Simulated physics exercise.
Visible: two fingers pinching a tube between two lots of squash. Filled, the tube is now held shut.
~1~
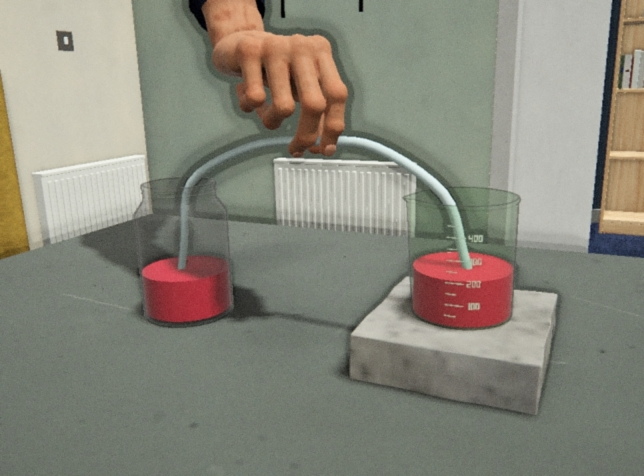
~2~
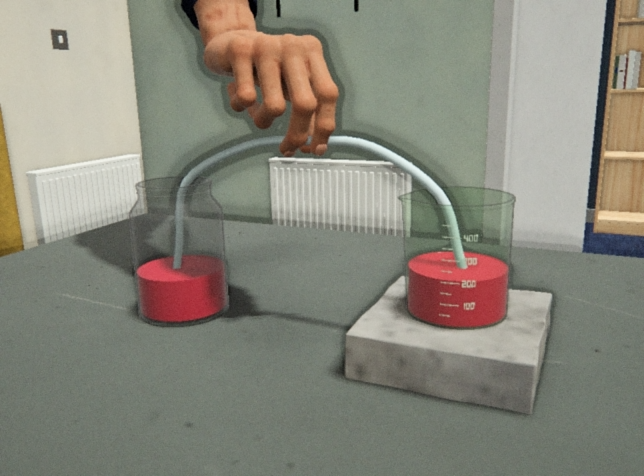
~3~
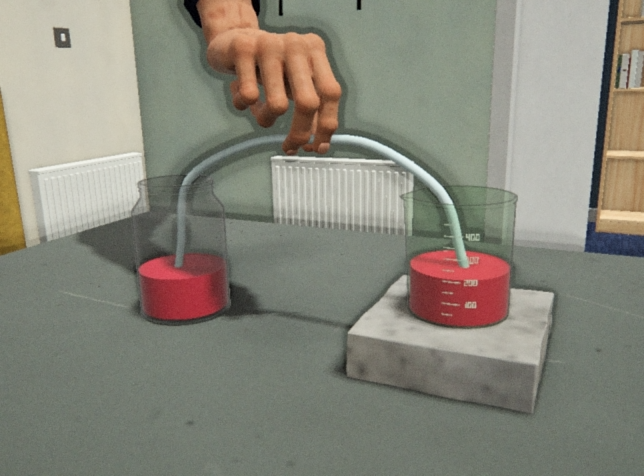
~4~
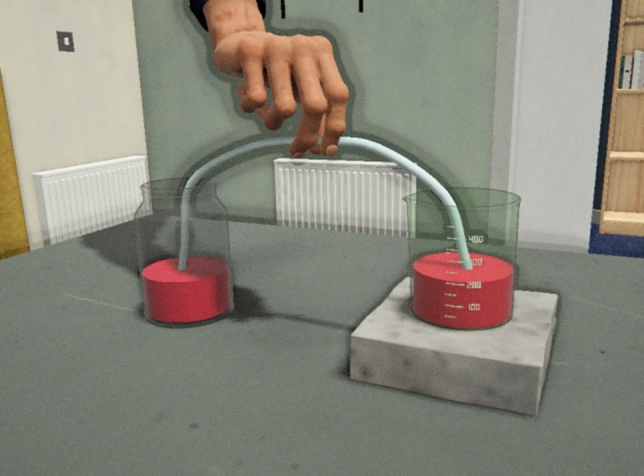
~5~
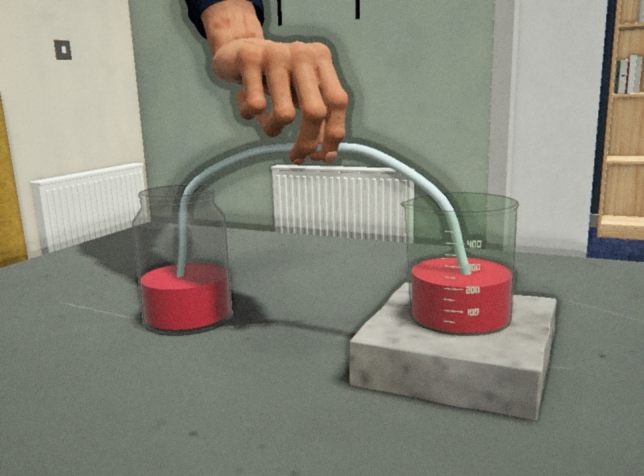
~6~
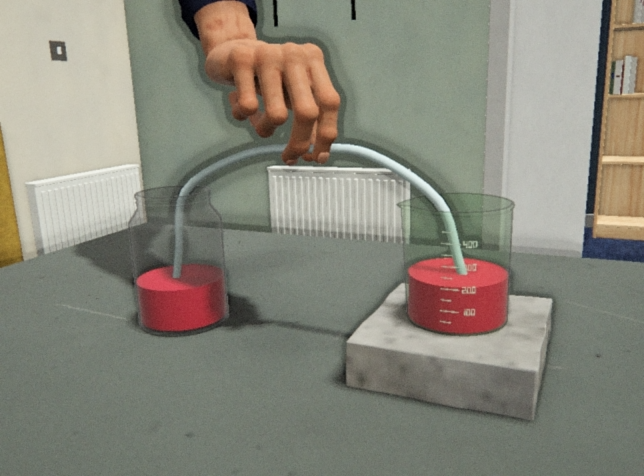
The footage shows a hand pinching a pale tube that arches between a glass jar of red liquid on the left and a beaker of red liquid on a block at right; the levels show no visible change.
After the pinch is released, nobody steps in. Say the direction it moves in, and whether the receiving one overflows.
Flow - left, taker - does not overflow.
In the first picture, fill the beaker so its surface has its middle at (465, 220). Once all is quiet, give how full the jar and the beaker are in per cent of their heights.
The first ends near 55 per cent and the second near 35 per cent.
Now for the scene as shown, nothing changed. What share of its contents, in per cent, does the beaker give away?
My estimate is 50 per cent.
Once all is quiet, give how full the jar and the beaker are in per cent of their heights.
Roughly 40 % and 20 %.
Next, the jar is about a third full; the beaker is about a third full.
After that, the jar is about a third full; the beaker is about a quarter full.
Finally, the jar is about half full; the beaker is about a quarter full; the two surfaces are level.
